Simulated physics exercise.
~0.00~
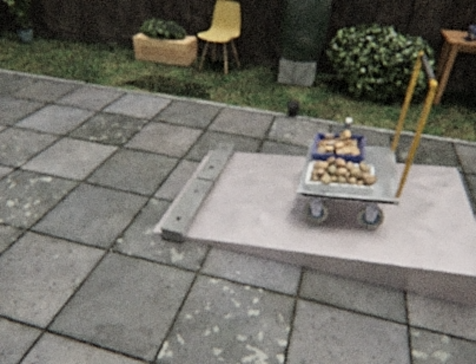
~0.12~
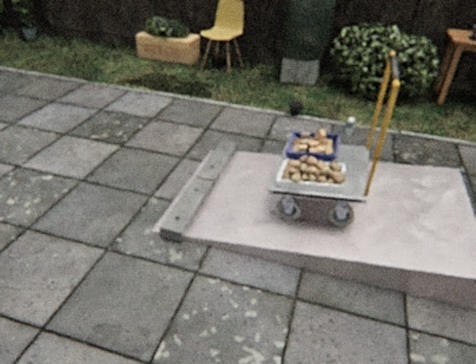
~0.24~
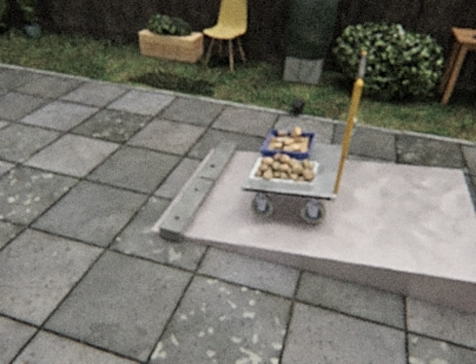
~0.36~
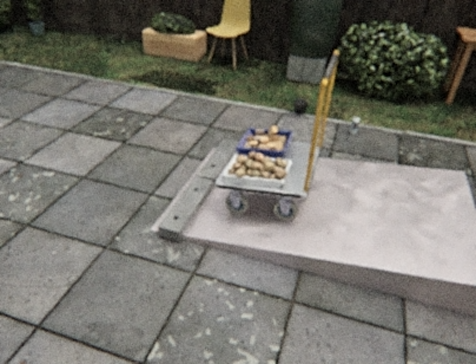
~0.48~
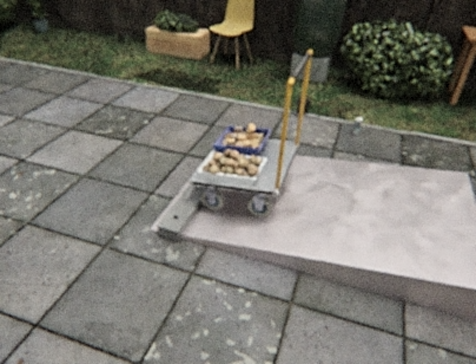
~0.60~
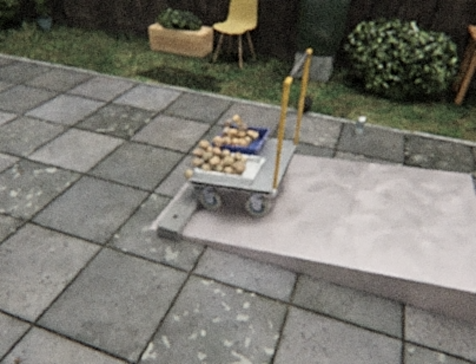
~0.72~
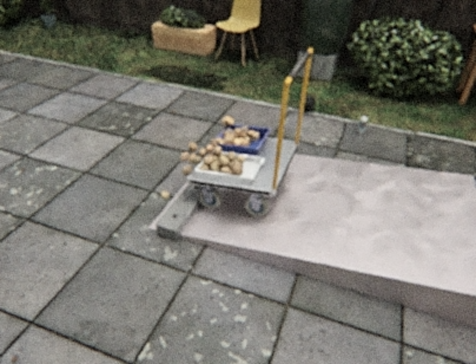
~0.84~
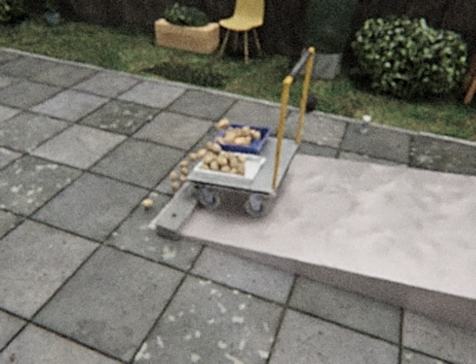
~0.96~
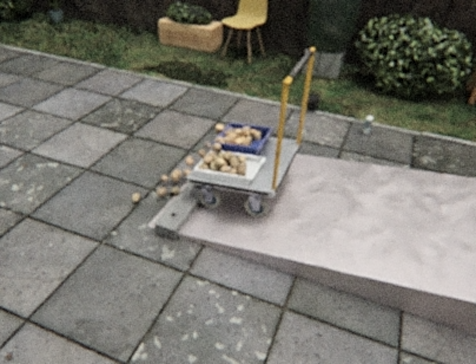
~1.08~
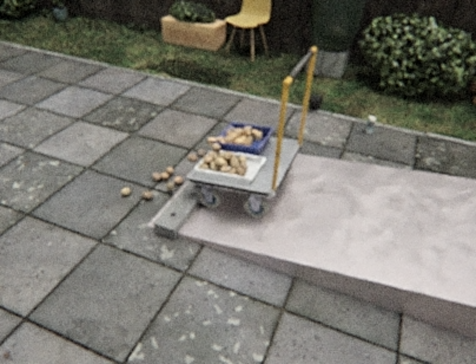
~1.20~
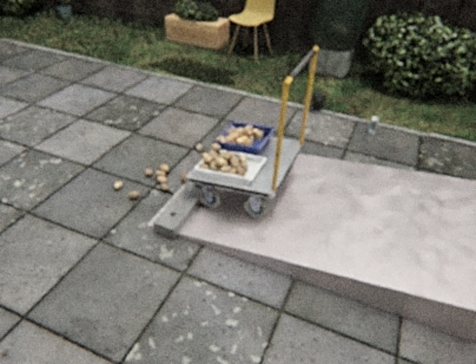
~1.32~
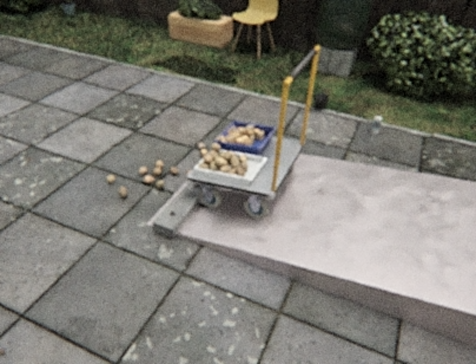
A cart carrying a white tub of potatoes and a blue tub of wooden pieces rolled left down a low ramp and stopped at the wheel stop, where several potatoes spilled forward and scattered onto the paving while most of the load stayed in.
